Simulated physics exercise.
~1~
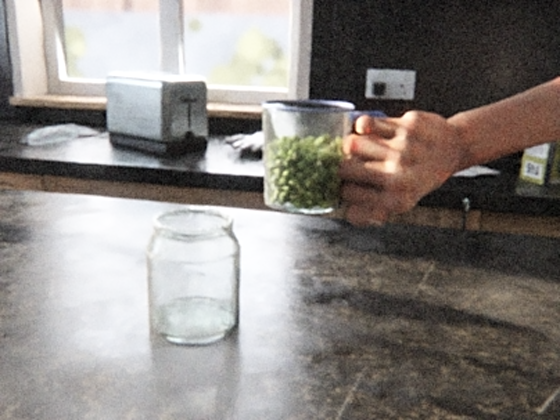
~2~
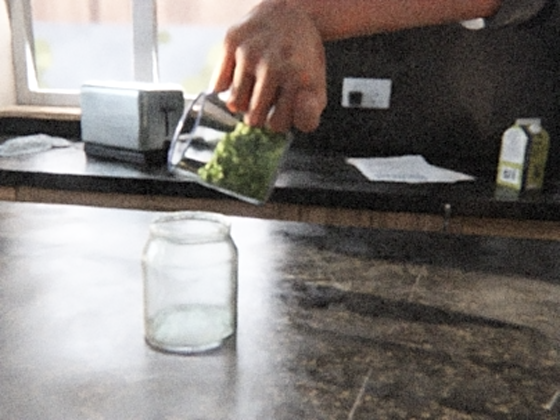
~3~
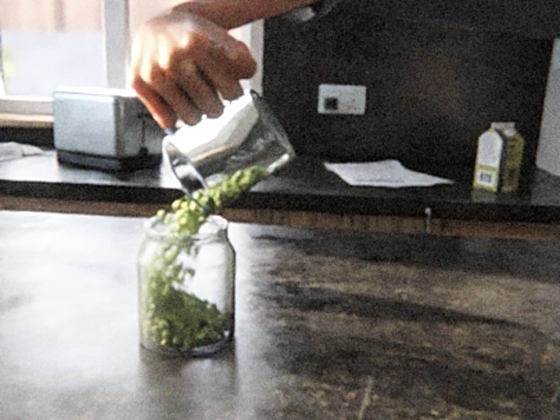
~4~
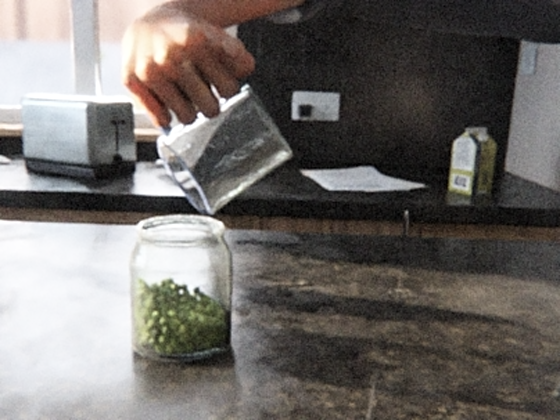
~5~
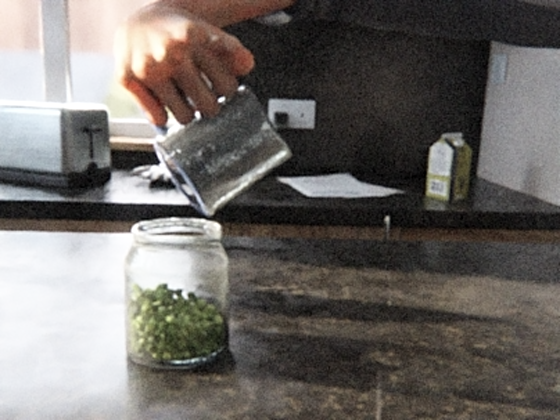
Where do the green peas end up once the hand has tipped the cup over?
They end up in the glass jar, with the cup looking empty above it and no peas visible on the counter around it.
